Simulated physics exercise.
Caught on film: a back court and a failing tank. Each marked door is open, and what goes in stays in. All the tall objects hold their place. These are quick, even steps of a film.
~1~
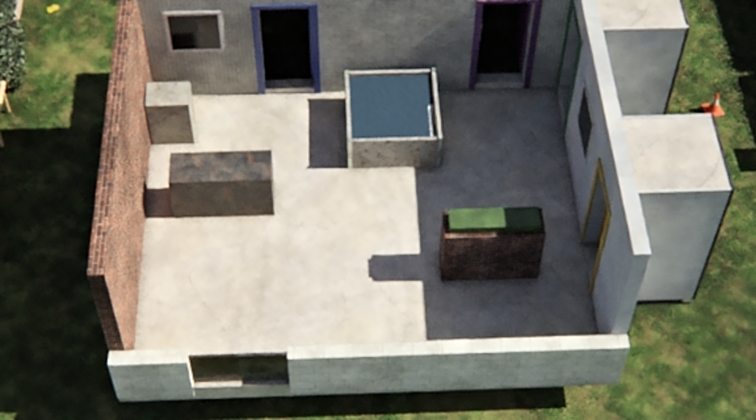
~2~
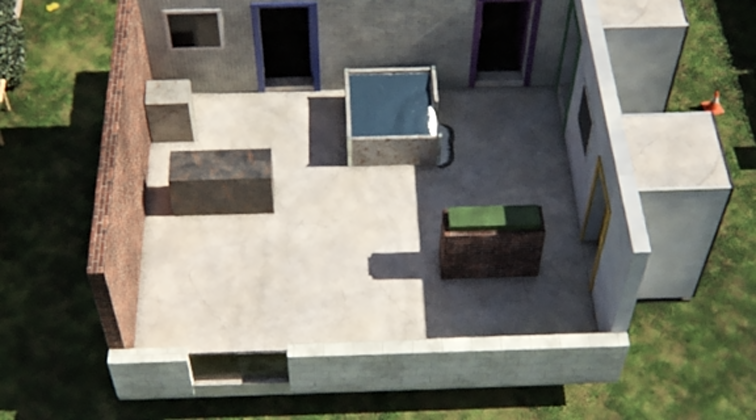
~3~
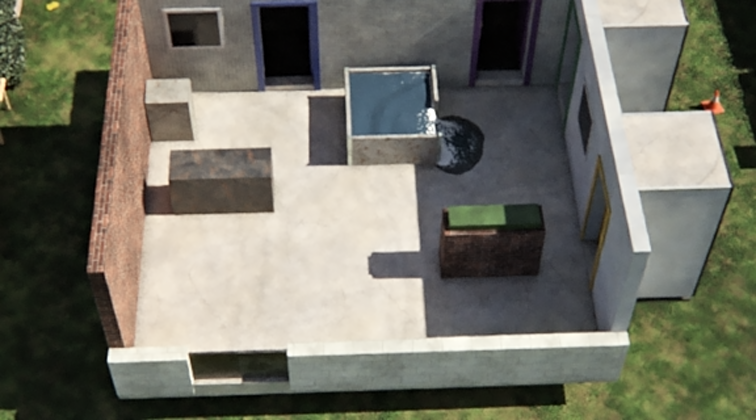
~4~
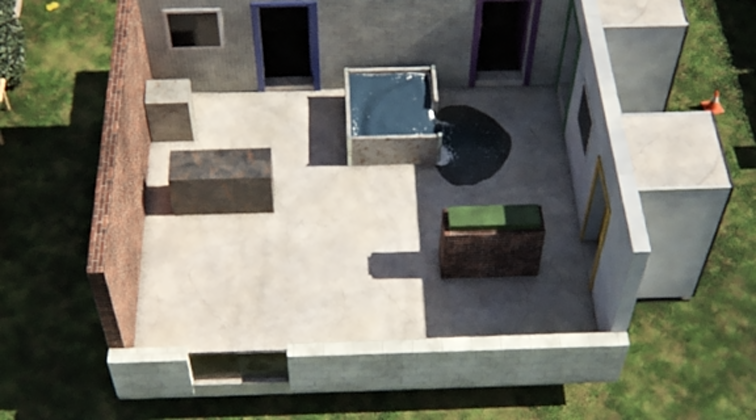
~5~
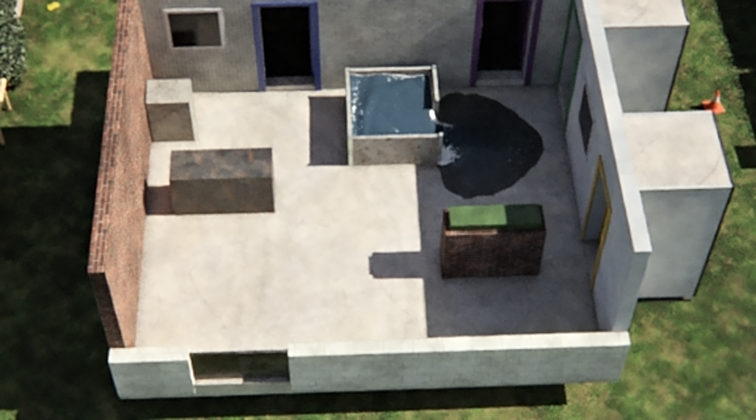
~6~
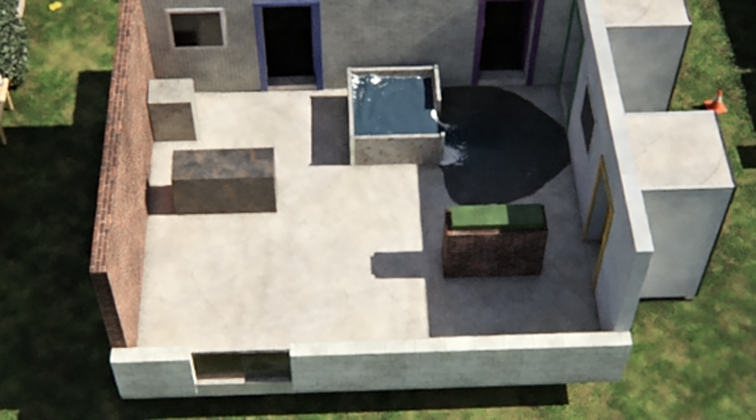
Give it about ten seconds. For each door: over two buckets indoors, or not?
In the end: The yellow door takes more than that; the blue door stays under that; the green door stays under that; the purple door stays under that.
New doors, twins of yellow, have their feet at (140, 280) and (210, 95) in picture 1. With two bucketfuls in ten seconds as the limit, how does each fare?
One after the other: Stays under, takes less.
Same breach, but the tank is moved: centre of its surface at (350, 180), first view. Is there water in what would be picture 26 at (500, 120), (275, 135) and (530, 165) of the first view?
In turn: Flooded, free of water, under water.
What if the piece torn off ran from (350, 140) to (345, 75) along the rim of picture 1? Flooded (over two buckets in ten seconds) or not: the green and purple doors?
One by one: The green one lets less in; the purple one keeps below it.
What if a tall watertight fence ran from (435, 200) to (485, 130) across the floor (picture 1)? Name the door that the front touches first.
First comes the door marked purple.
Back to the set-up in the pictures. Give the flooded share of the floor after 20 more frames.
I make it 30 per cent.
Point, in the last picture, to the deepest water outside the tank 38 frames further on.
Around (604, 348).
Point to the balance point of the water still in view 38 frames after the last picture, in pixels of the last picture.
I would point to (474, 207).
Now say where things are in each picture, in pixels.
The first picture shows still water in the open tank at (392, 108).
In the second picture, water pours out at (435, 137) and has run to (443, 127).
In the third picture, the front is at (477, 133), out from the gap at (435, 137).
In the fourth picture, the front is at (504, 135), out from the gap at (435, 138).
In the fifth picture, water pours out at (436, 137) and has run to (538, 152).
In the sixth picture, water pours out at (438, 137) and has run to (570, 154).
A moment on, water covers 20 % of the floor; the yellow door not reached, the blue door not reached, the green door wet at the sill, nothing in, the purple door wet at the sill, nothing in.
Next, water covers 20 % of the floor; the yellow door under two buckets in, the blue door not reached, the green door wet at the sill, nothing in, the purple door wet at the sill, nothing in.
Then, water covers 30 % of the floor; the yellow door over two buckets in, the blue door not reached, the green door wet at the sill, nothing in, the purple door wet at the sill, nothing in.
Later, water covers 50 % of the floor; the yellow door over two buckets in, the blue door wet at the sill, nothing in, the green door wet at the sill, nothing in, the purple door under two buckets in.
In the end, water covers 75 % of the floor; the yellow door over two buckets in, the blue door wet at the sill, nothing in, the green door wet at the sill, nothing in, the purple door under two buckets in.
